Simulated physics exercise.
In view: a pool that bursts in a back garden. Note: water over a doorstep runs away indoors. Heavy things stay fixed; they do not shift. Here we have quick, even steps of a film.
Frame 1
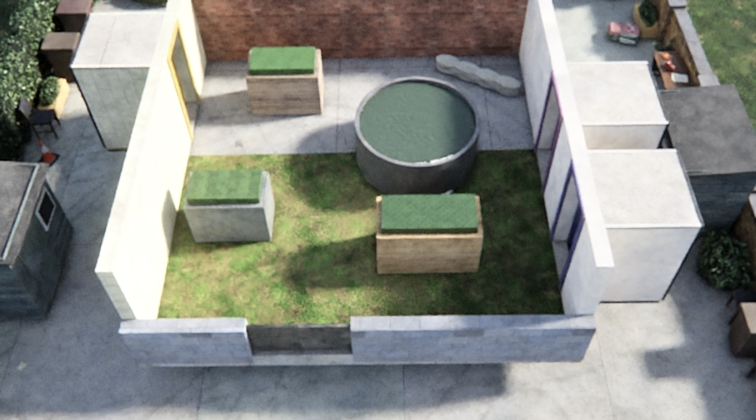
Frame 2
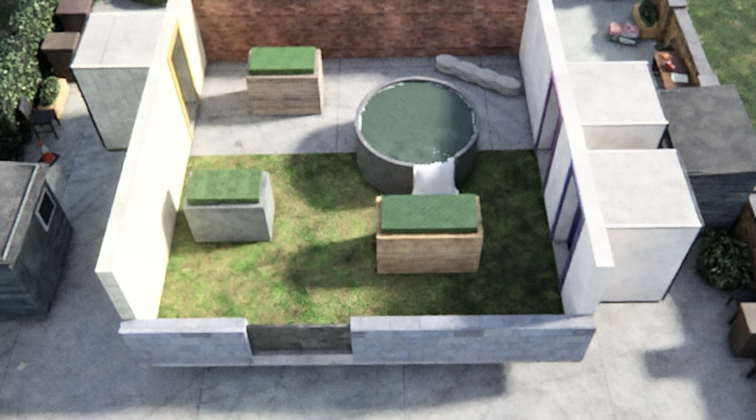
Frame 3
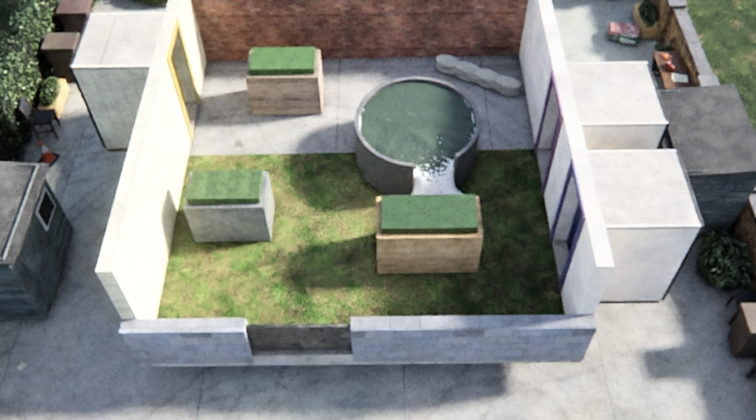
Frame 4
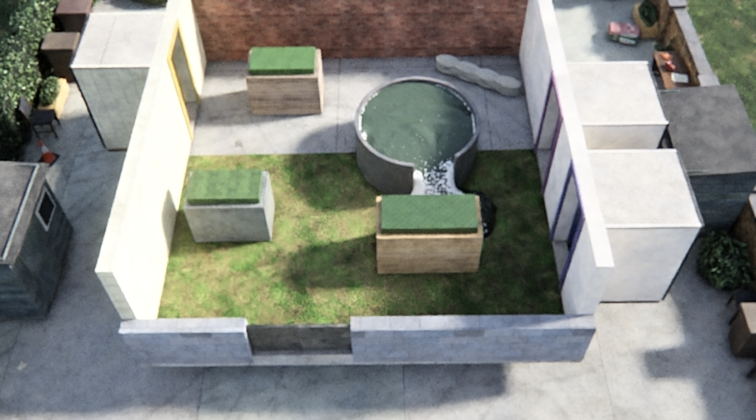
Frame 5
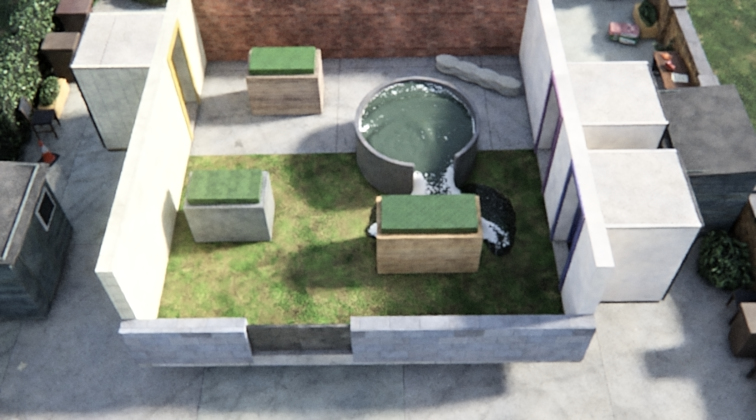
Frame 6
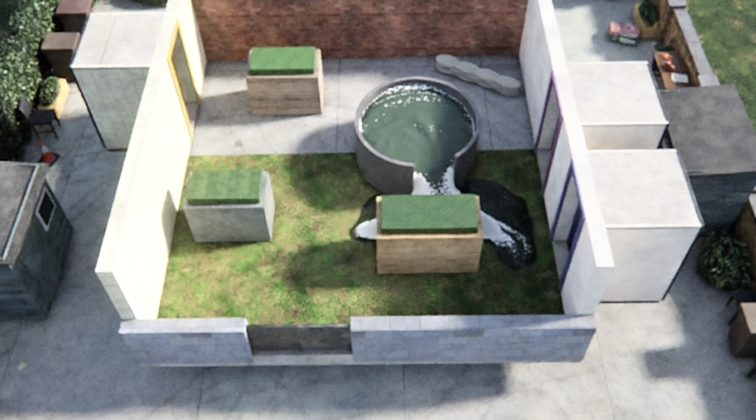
A walled back garden with patchy grass and grey paving is seen from high above, the view staying still. A round dark grey pool of green water stands right of centre, near three boxes topped with green turf, before a red-brick wall. The pool's near side opens and white, foaming water pours out, spreading darkly around both sides of the closest wooden box while the boxes stay put.
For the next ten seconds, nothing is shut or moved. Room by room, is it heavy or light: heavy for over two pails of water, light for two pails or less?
Purple door: Two pails at most, blue door: Over two pails, yellow door: Two pails at most.
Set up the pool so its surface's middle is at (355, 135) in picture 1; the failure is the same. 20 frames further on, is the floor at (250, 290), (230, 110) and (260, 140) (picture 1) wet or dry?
Point by point: Swamped; still bare; still bare.
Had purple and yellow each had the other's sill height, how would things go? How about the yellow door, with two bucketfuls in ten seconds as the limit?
Yellow door: Falls short.
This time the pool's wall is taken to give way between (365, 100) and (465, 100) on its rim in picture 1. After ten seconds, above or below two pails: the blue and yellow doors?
Well, the blue door comes up short, while the yellow door crosses the threshold.
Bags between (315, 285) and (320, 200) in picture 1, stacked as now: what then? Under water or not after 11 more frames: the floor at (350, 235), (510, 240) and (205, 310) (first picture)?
Readings in sequence: Wet through / wet through / unflooded.
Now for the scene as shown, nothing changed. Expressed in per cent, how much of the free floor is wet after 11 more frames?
About 35 %.
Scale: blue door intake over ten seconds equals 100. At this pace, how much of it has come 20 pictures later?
The figure is near 65 per cent.
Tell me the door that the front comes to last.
Answer: The yellow-painted one.
A moment on, water covers 20 % of the floor; the purple door not reached, the blue door under two buckets in, the yellow door not reached.
Next, water covers 35 % of the floor; the purple door wet at the sill, nothing in, the blue door over two buckets in, the yellow door not reached.
Then, water covers 60 % of the floor; the purple door under two buckets in, the blue door far over two buckets in, the yellow door not reached.
Later, water covers 95 % of the floor; the purple door under two buckets in, the blue door far over two buckets in, the yellow door wet at the sill, nothing in.
In the end, water covers 95 % of the floor; the purple door under two buckets in, the blue door far over two buckets in, the yellow door wet at the sill, nothing in.
